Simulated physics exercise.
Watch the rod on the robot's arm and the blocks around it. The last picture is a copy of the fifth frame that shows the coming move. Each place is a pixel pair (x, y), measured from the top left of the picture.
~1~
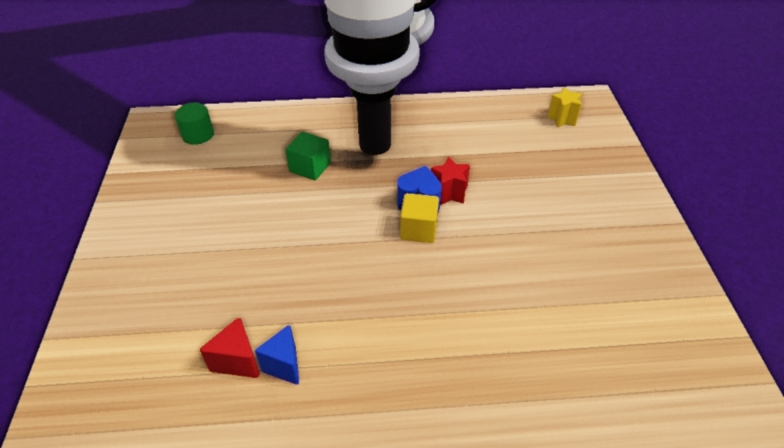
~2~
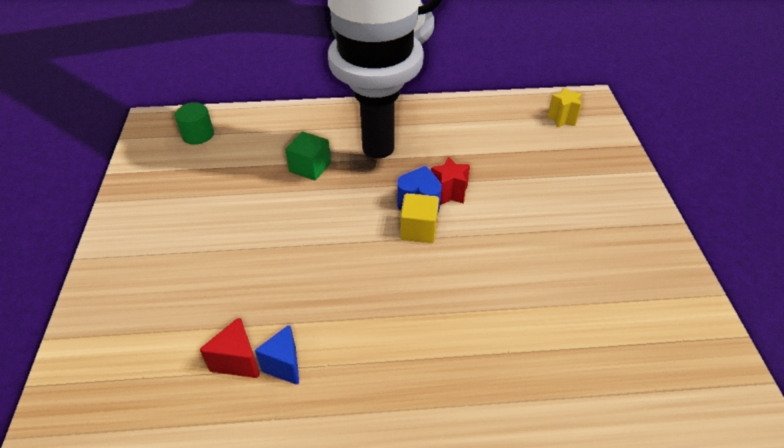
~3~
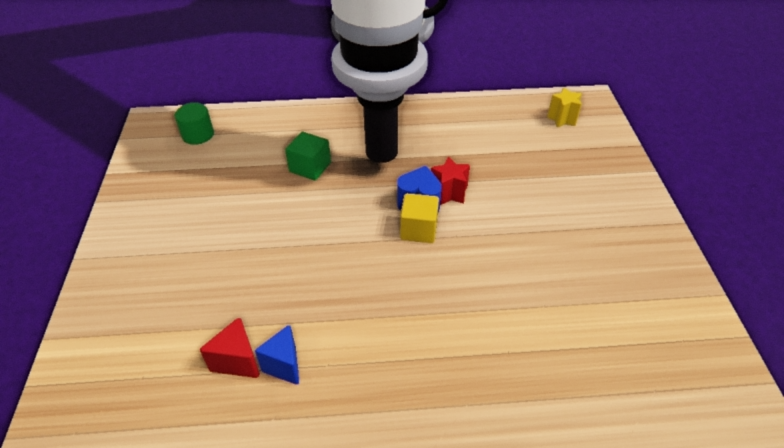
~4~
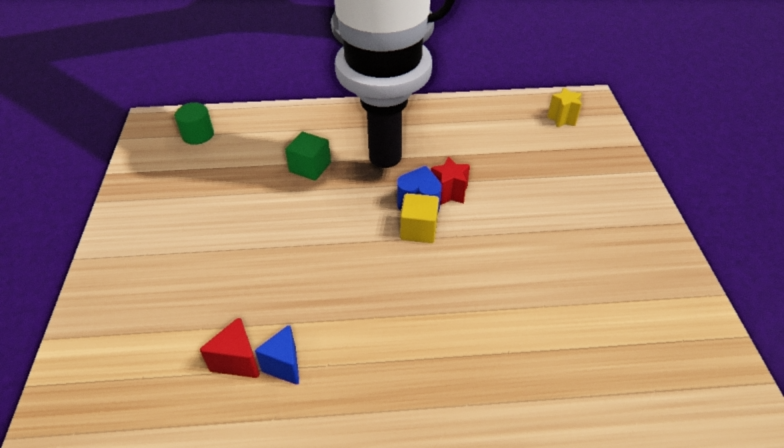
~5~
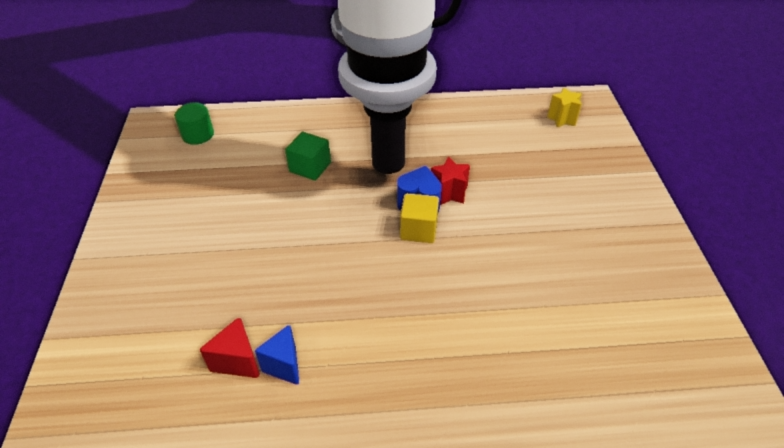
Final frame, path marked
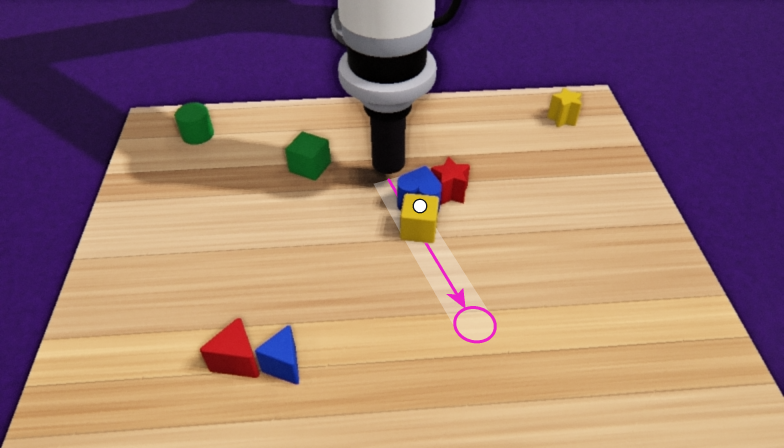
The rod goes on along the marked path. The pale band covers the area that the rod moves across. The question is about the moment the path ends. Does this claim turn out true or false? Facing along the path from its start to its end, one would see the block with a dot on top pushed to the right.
That claim is true.
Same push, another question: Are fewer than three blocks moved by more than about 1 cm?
Yes, it checks out.
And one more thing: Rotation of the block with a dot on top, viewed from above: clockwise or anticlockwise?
Turns clockwise.
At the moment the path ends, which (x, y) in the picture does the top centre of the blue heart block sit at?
The answer is (459, 209).
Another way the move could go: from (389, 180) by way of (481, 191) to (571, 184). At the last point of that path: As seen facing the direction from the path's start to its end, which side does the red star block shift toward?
Well, taking the path from its start to its end as straight ahead, the red star block moves to the right.
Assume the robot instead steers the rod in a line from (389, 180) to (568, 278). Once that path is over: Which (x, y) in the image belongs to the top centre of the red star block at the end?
At the end it should sit near (481, 178).
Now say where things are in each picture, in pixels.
In the first frame, rod tip at (375, 145); block tops, yellow square block at (420, 206); blue heart block at (420, 181); red star block at (452, 170).
In the second frame, rod at (378, 149); blocks unchanged.
In the third frame, rod at (382, 153); blocks unchanged.
In the fourth frame, rod at (385, 158); blocks unchanged.
In the fifth frame, rod at (389, 163); yellow square block at (420, 206); blue heart block at (420, 181); red star block at (452, 170).
Path on the board, in a line from (389, 180) to (475, 324); the dot is on the yellow square block.
What follows on the original path. One third of the way, rod at (414, 206); yellow square block at (431, 229), turned 25° clockwise; blue heart block at (449, 202), turned 50° anticlockwise.
Two thirds of the way, rod at (443, 253); yellow square block at (449, 279), turned 60° clockwise; blue heart block at (459, 209), turned 90° anticlockwise.
At the end, rod at (478, 309); yellow square block at (464, 336), turned 125° clockwise; blue heart block at (459, 209), turned 90° anticlockwise; red star block in place.
